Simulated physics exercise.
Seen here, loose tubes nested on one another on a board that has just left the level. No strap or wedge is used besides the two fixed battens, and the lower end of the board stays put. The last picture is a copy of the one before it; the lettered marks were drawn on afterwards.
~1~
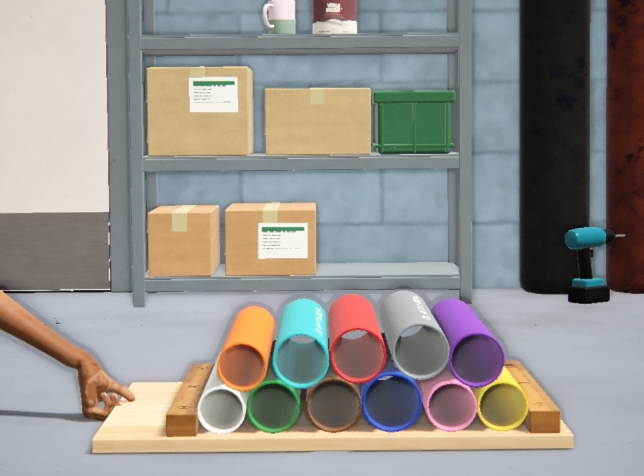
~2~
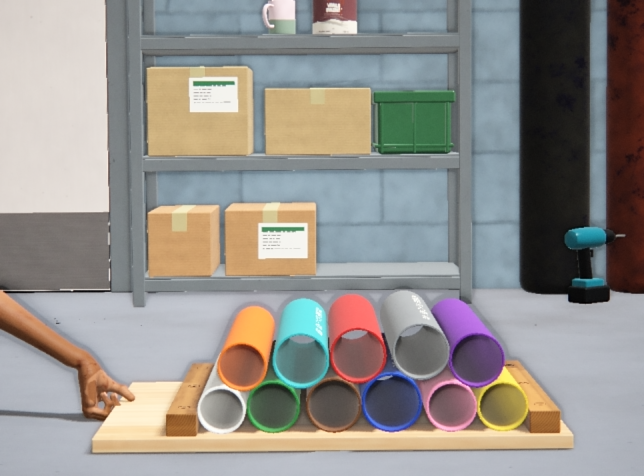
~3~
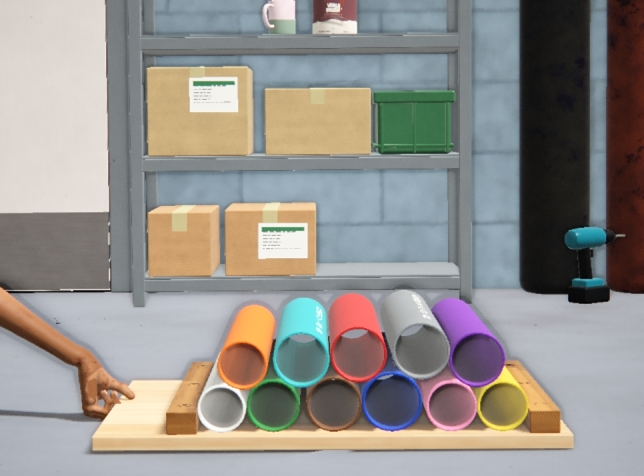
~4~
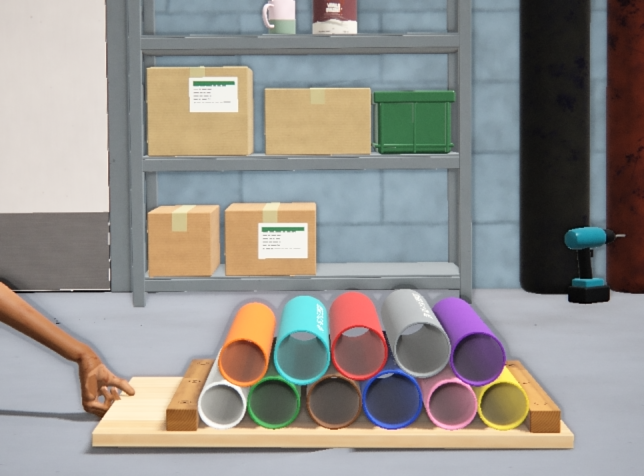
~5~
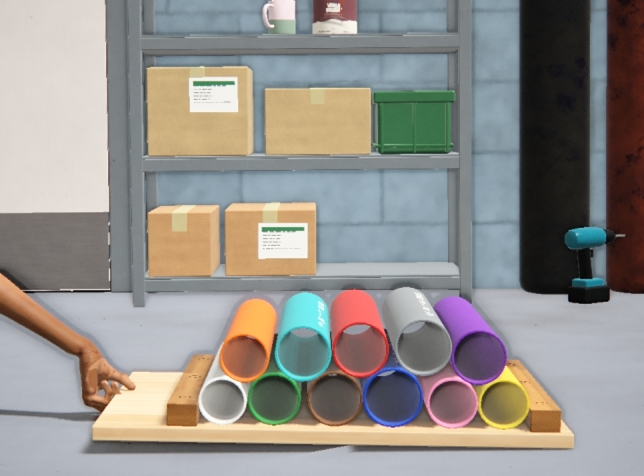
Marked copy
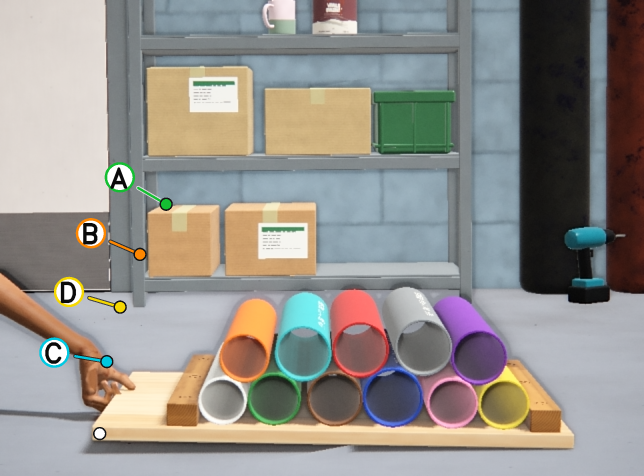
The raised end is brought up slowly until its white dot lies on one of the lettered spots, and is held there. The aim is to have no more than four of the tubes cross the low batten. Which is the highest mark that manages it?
Mark A is as high as it can go.
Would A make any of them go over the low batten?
Yes, at A.
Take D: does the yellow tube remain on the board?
Yes.
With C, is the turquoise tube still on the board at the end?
Yes.
On the marked copy, A at (166, 204); B at (140, 254); C at (107, 362); D at (120, 307); the white dot at (99, 434).
With A. Early on, board at 18°.
Further on, board at 31°.
At the end, board at 31°, two over the low batten (purple, grey).
As for the rest, B two over the low batten (purple, grey); C one over the low batten (purple); D one over the low batten (purple).
